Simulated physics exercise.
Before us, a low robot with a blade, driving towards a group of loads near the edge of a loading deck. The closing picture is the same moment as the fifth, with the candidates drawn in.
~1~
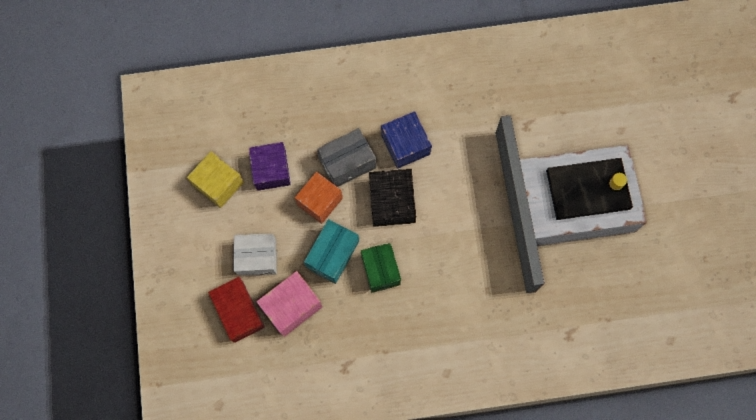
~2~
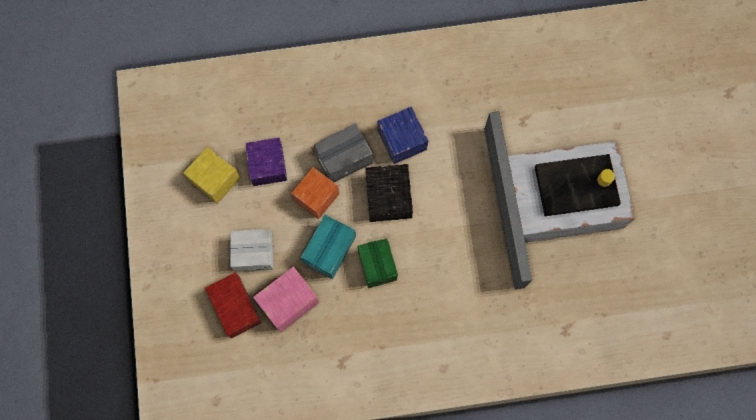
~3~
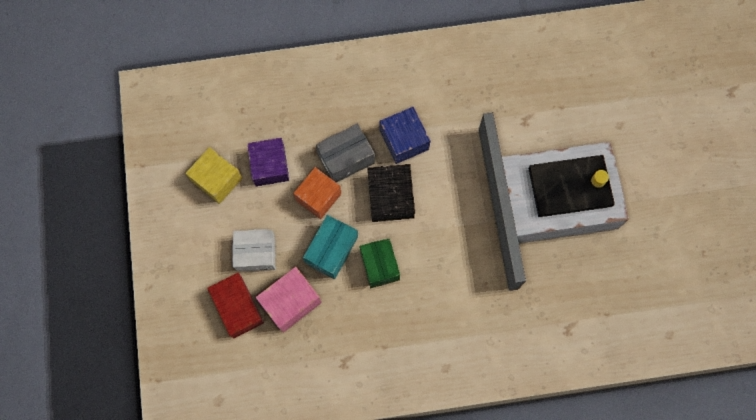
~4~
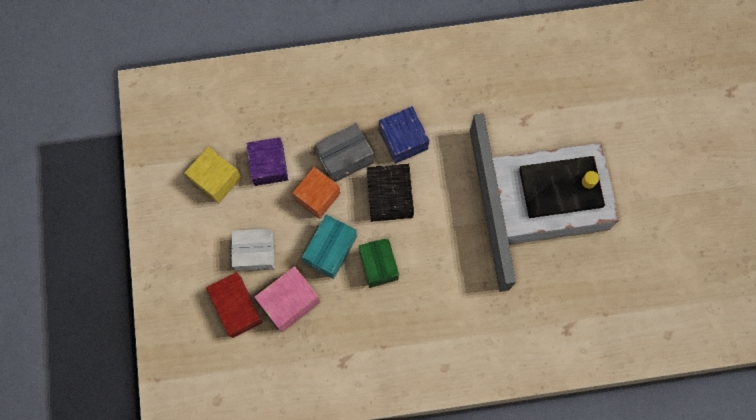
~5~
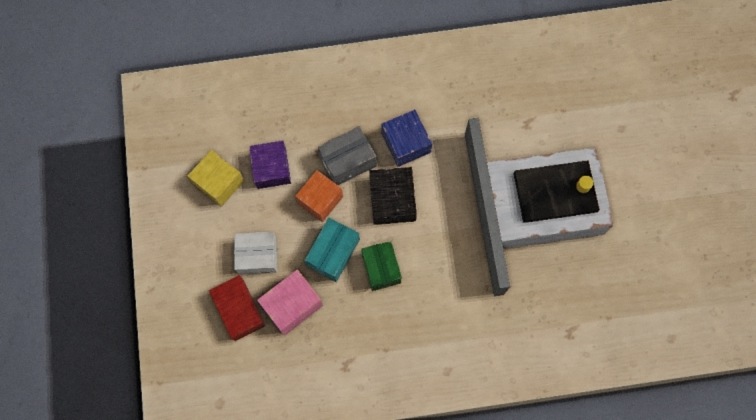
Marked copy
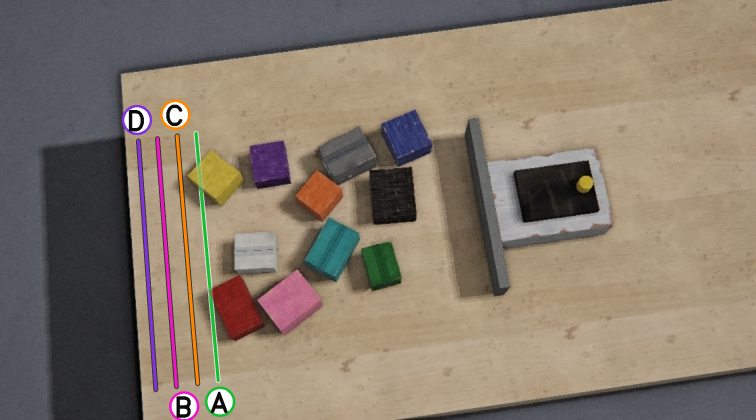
A low robot with a grey blade creeps left towards coloured blocks, which stay still.
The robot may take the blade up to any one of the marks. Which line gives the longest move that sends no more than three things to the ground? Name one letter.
A.
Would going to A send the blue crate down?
By then, no.
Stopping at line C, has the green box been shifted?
Yes.
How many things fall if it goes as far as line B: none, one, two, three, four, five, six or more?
By then, six or more.
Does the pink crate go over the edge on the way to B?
No.
On the marked copy, A at (207, 252); B at (167, 258); C at (187, 255); D at (147, 260).
Following A. Soon after the start, robot (449, 206); blue crate (351, 143); grey box (310, 158).
Later, robot (347, 220); yellow crate (129, 181); purple crate (172, 175).
In the end, robot (265, 232); purple crate over the edge; yellow crate over the edge; three fallen.
As for the rest, B drops seven; C drops six; D drops eleven.
